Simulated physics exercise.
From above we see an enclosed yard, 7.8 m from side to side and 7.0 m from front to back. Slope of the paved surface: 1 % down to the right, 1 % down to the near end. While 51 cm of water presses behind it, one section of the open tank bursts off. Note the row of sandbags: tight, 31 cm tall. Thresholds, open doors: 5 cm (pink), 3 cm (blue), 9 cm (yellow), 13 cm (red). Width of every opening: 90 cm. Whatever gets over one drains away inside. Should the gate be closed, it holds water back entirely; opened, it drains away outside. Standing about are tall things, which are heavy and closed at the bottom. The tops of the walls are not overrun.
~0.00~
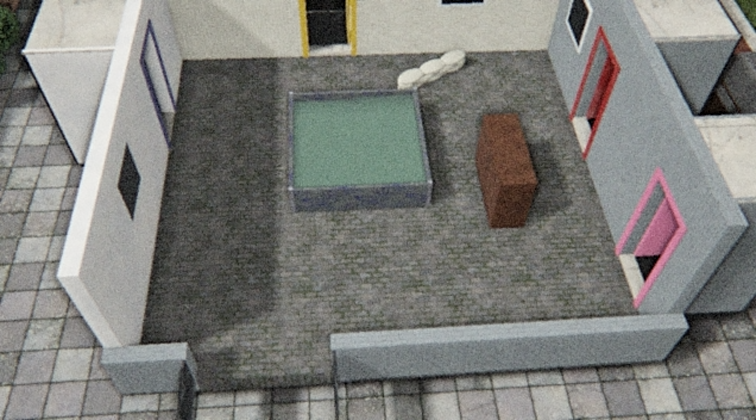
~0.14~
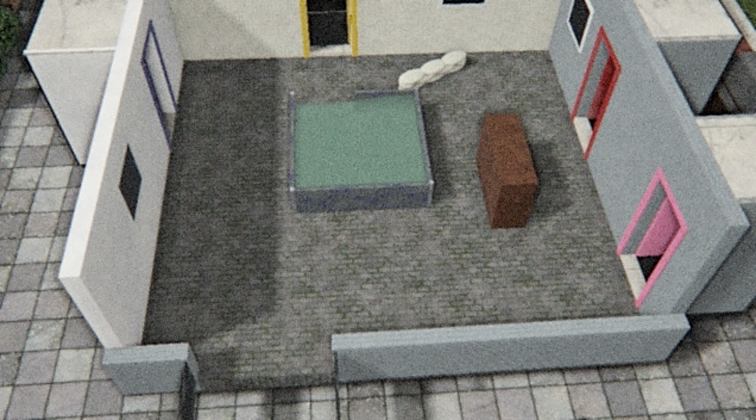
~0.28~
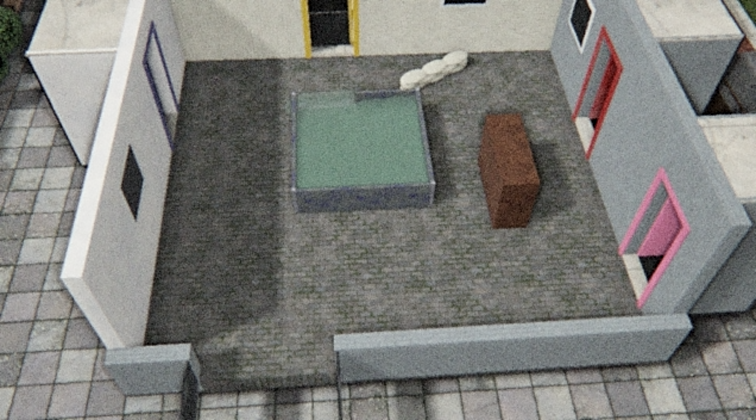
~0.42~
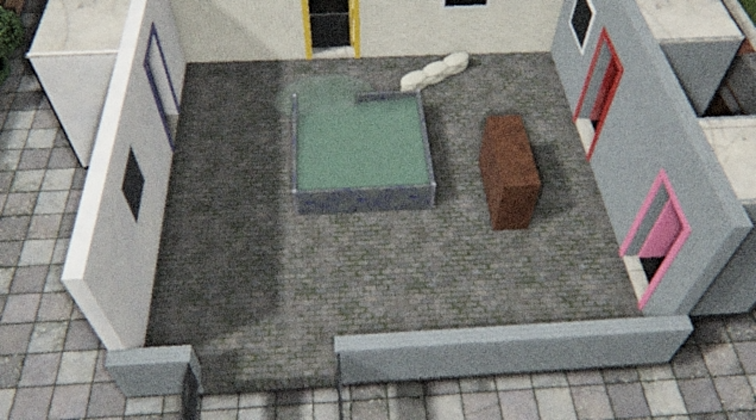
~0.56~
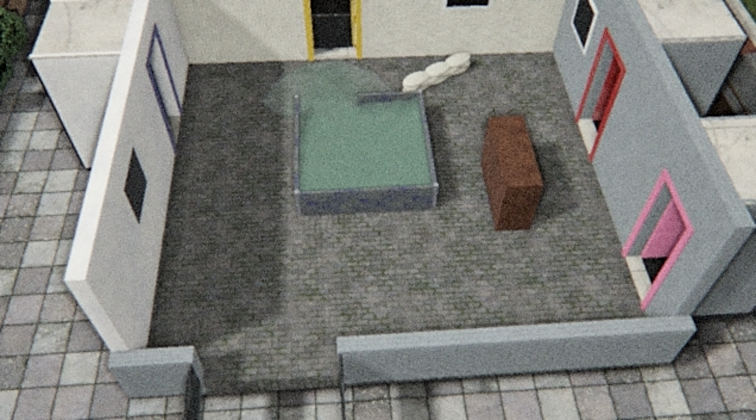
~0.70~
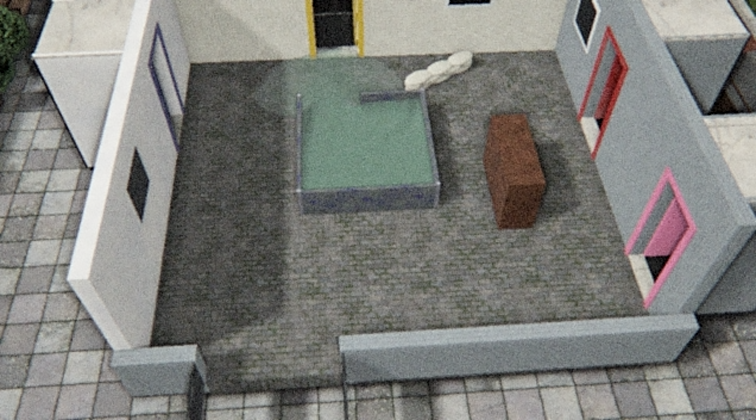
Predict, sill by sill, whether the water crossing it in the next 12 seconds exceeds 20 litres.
In the end the pink door lets in less than the cap, the blue door lets in more than the cap, the yellow door lets in more than the cap, the red door lets in less than the cap.
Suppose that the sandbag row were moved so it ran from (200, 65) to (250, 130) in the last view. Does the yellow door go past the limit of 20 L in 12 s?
Outcome - yellow: Fail.
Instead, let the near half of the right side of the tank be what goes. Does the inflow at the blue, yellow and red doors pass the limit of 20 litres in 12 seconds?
In that case, blue door: Less than that, yellow door: Less than that, red door: Less than that.
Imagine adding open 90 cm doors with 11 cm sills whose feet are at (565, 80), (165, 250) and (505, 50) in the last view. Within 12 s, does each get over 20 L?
In turn: Short of it, short of it, short of it.
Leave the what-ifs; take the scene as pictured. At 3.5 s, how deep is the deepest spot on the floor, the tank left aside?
About 22 cm.
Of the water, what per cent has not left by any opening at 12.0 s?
I'd say close to 74 percent is still there.
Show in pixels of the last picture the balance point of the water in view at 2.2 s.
Its balance point sits around (345, 135).
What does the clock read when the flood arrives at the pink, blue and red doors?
Times: Pink 8.0 seconds, blue 2.6 seconds, red 4.5 seconds.
After 1.4 s water covers 10 % of the floor and is deepest (30 cm) near (322, 115); pink door not reached, blue door not reached, yellow door 23 cm at the sill, 69 L in, red door not reached.
After 2.2 s water covers 15 % of the floor and is deepest (31 cm) near (191, 66); pink door not reached, blue door not reached, yellow door 29 cm at the sill, 169 L in, red door not reached.
After 3.5 s water covers 25 % of the floor and is deepest (22 cm) near (199, 71); pink door not reached, blue door 6 cm at the sill, 1 L in, yellow door 22 cm at the sill, 300 L in, red door not reached.
After 7.0 s water covers 60 % of the floor and is deepest (16 cm) near (424, 74); pink door not reached, blue door 6 cm at the sill, 25 L in, yellow door 13 cm at the sill, 408 L in, red door 3 cm at the sill, 0 L in.
After 12.0 s water covers 75 % of the floor and is deepest (10 cm) near (433, 74); pink door 4 cm at the sill, 0 L in, blue door 4 cm at the sill, 43 L in, yellow door 7 cm at the sill, 424 L in, red door 4 cm at the sill, 0 L in.
